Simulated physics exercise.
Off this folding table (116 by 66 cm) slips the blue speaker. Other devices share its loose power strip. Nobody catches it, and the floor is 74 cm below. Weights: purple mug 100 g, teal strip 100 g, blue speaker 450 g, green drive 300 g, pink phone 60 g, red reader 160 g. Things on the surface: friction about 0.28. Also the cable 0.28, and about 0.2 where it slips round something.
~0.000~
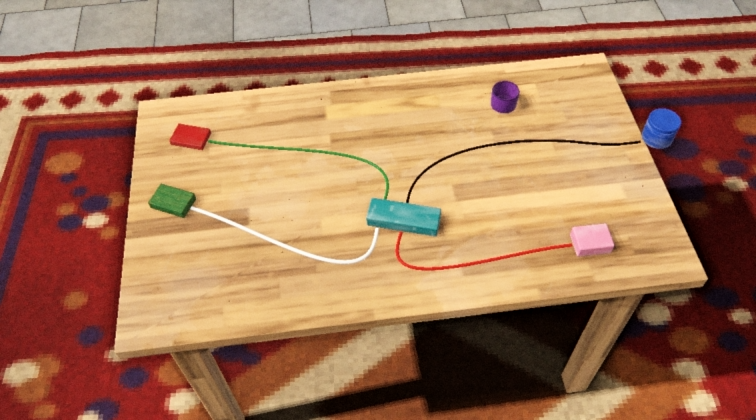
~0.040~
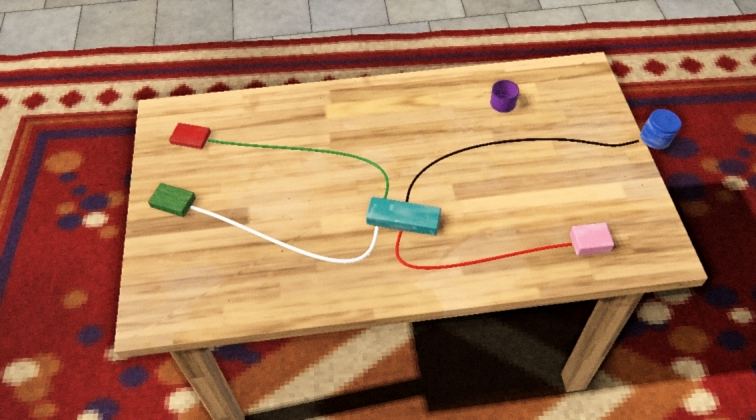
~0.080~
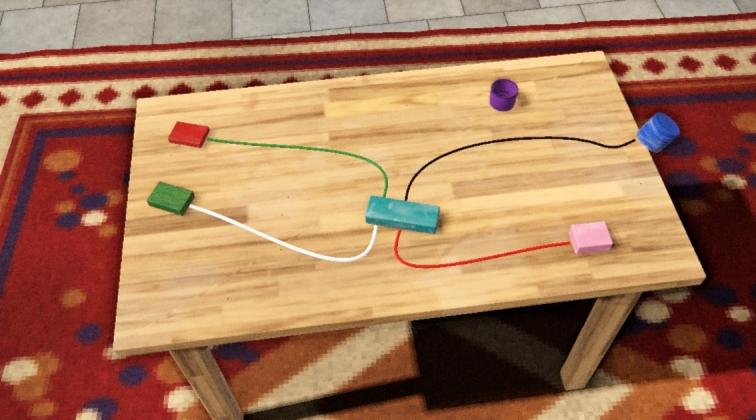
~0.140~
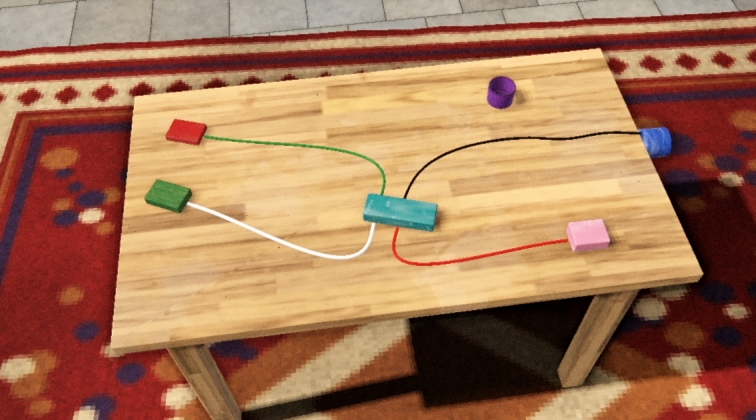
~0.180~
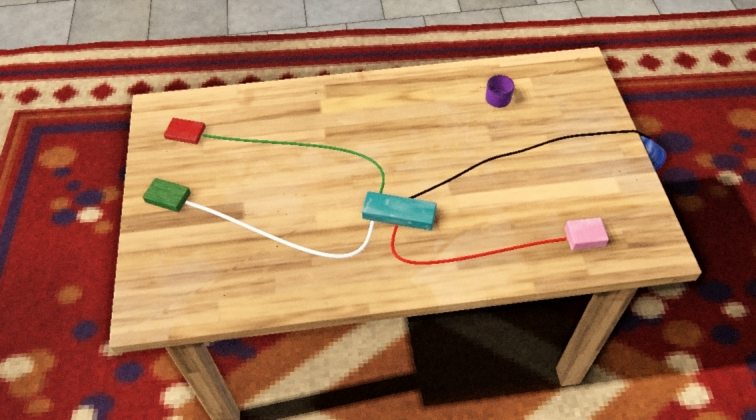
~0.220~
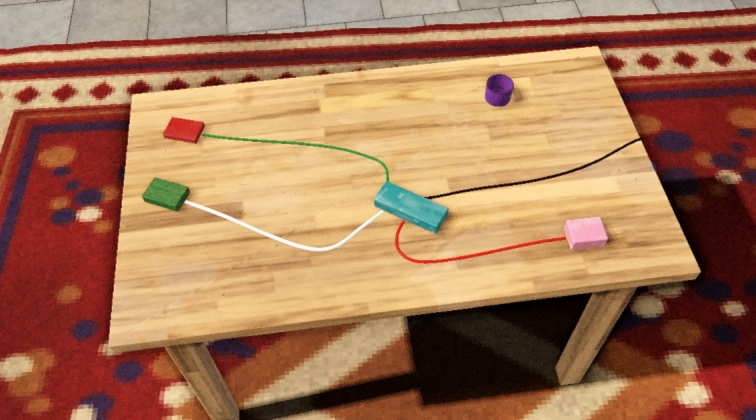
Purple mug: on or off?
It is going to survive up there.
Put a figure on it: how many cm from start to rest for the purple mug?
Roughly 11 cm.
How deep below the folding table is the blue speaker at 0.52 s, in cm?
Roughly 35 centimetres.
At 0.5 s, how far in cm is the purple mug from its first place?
0 cm.
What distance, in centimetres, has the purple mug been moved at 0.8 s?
Some 11 cm.
By 0.5 s, the strip's end of the black cable at (507, 112); teal strip 35 cm off its start, green drive 19 cm off its start, red reader 19 cm off its start.
By 0.8 s, the strip's end of the black cable at (624, 146); purple mug 11 cm off its start, teal strip 51 cm off its start, red reader 42 cm off its start.
By 1.1 s, the strip has left the top; purple mug 11 cm off its start at (538, 68), red reader 71 cm off its start at (492, 131), green drive 65 cm off its start at (463, 153).
By 1.4 s, the strip has left the top; purple mug 11 cm off its start, green drive 78 cm off its start, red reader 77 cm off its start.
By 2.6 s, the strip has left the top; purple mug 11 cm off its start at (538, 68), green drive 81 cm off its start at (533, 148), red reader 77 cm off its start at (521, 130), teal strip over the edge.
